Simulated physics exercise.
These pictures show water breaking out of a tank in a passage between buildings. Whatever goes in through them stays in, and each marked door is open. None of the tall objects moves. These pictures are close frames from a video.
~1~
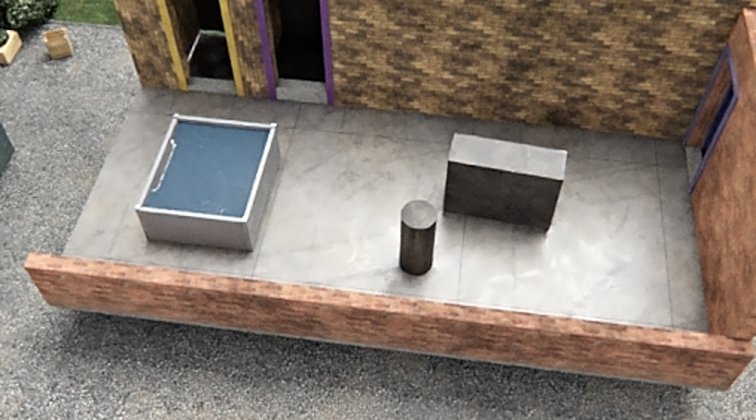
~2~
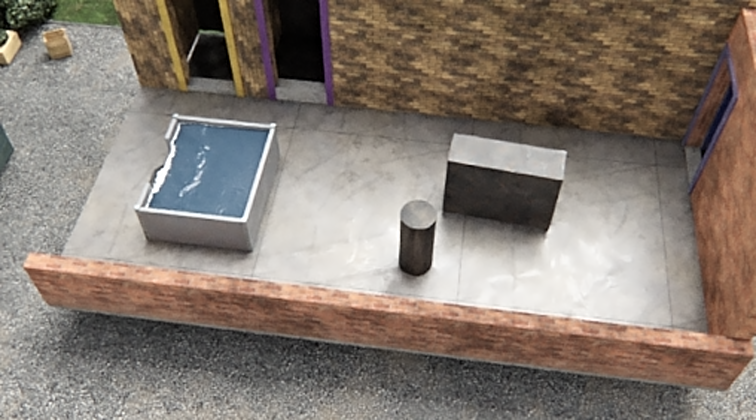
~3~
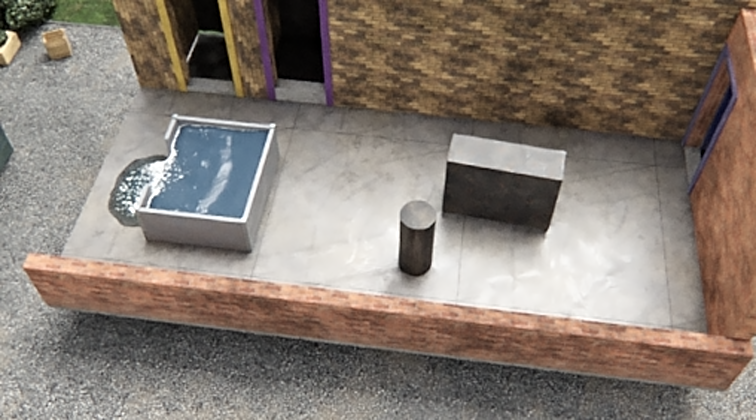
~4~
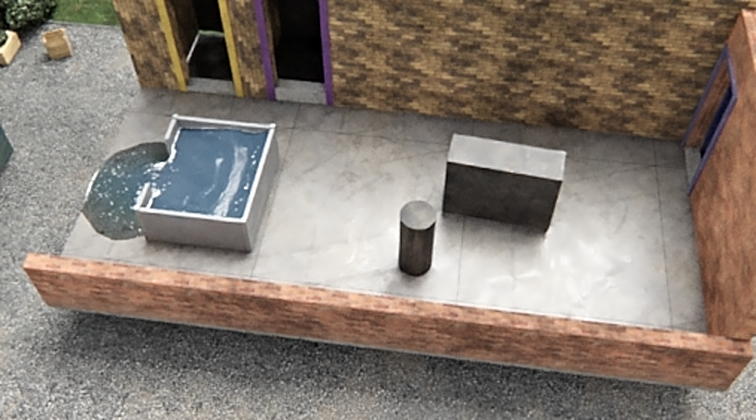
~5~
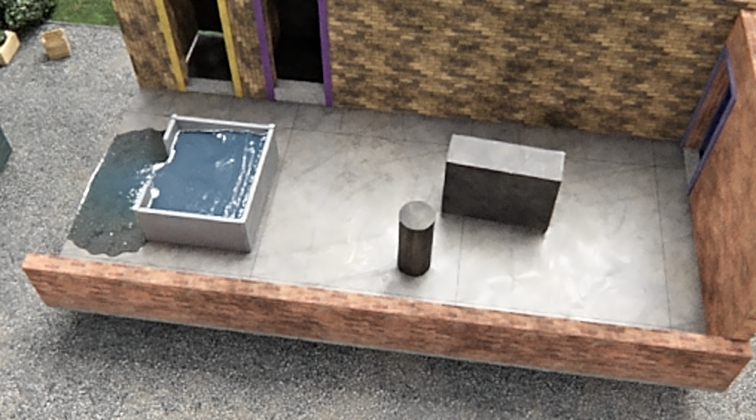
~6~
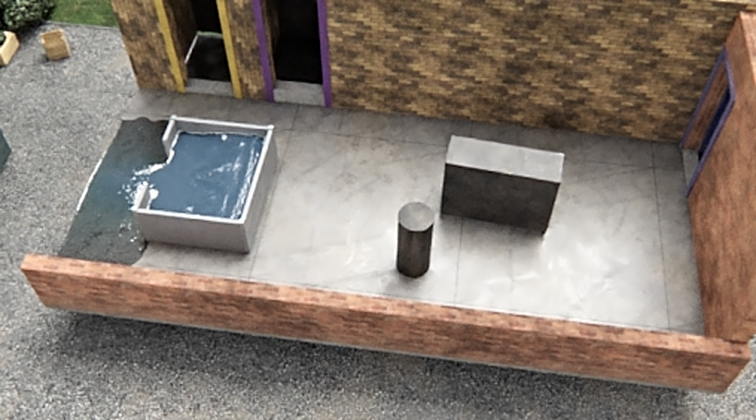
In a walled paved yard, water pours from an open tank's left side and spreads across the floor.
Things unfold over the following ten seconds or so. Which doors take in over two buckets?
As I see it, purple door: Does not exceed it. Blue door: Does not exceed it. Yellow door: Does not exceed it.
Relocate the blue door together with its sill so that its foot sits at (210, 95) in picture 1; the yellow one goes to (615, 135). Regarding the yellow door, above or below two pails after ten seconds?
Looking at it, the yellow one doesn't reach that level.
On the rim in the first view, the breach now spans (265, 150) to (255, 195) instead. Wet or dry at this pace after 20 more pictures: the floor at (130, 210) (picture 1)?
There: Clear.
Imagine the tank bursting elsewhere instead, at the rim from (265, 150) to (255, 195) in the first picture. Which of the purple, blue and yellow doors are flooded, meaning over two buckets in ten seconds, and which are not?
Result: Purple remains beneath it; blue goes past the limit; yellow remains beneath it.
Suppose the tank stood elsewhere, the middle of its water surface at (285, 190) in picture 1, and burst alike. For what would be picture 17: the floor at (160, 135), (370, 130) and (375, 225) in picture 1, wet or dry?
I'd call them watered, still dry and still dry, in the order asked.
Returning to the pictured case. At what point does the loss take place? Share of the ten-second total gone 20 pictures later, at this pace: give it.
Around 65 % of the total, roughly.
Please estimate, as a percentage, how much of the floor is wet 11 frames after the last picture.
Around 10 percent of it.
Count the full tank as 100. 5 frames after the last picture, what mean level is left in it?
I'd put it at some 62 per cent.
A moment on, water covers 10 % of the floor; the purple door not reached, the blue door not reached, the yellow door not reached.
Next, water covers 10 % of the floor; the purple door not reached, the blue door not reached, the yellow door not reached.
Then, water covers 5 % of the floor; the purple door not reached, the blue door not reached, the yellow door not reached.
Later, water covers 5 % of the floor; the purple door not reached, the blue door not reached, the yellow door not reached.
In the end, water covers 5 % of the floor; the purple door not reached, the blue door not reached, the yellow door not reached.
